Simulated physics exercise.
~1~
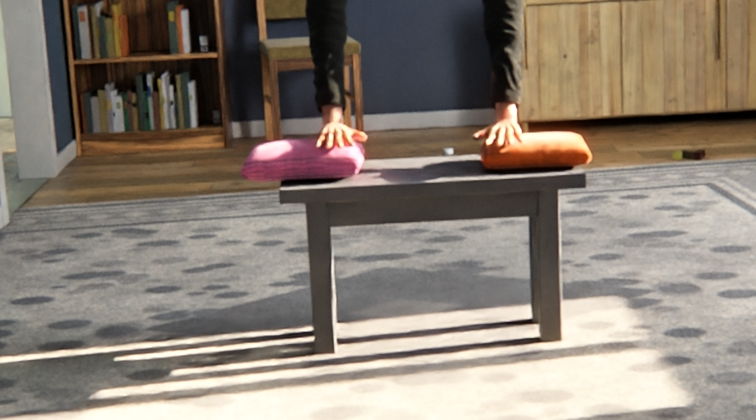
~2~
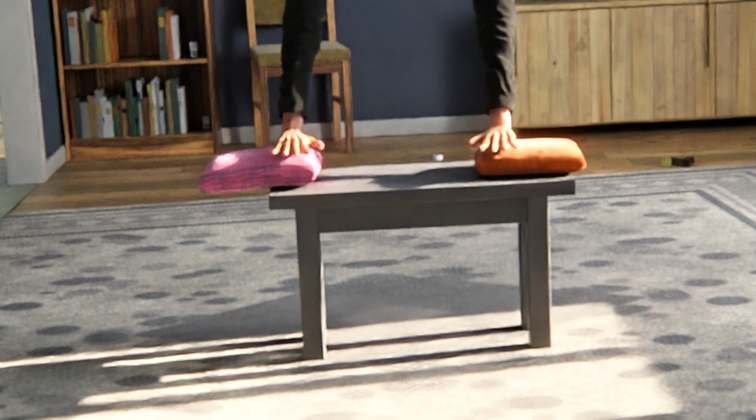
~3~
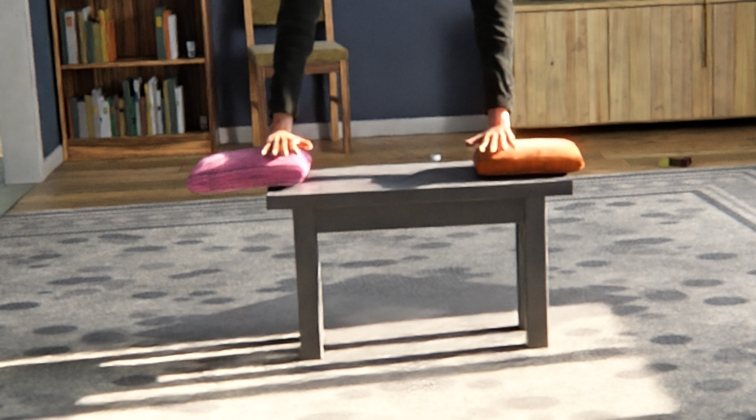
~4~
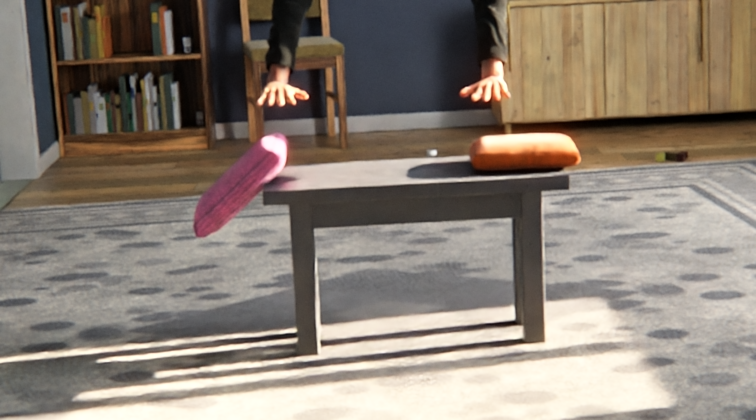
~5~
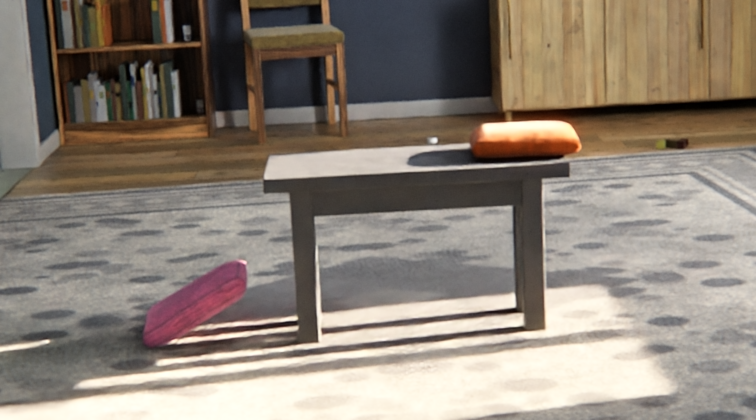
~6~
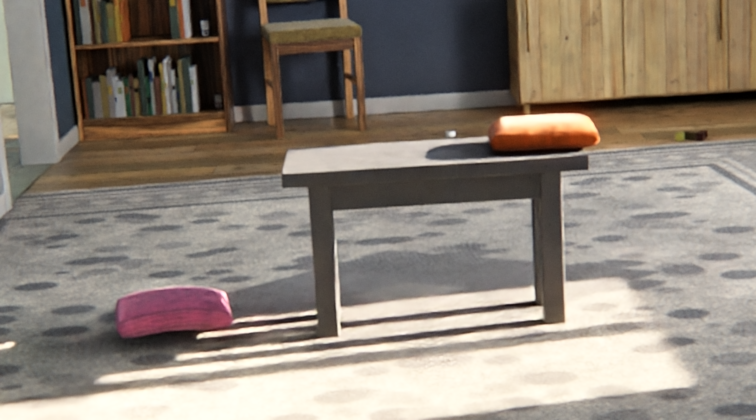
The footage shows two hands on a pink soft bag and an orange sack on a bench, the pink one sliding left past the edge. The hands lift away, and the pink bag tips, falls and ends on the carpet, while the orange sack stays on the bench.
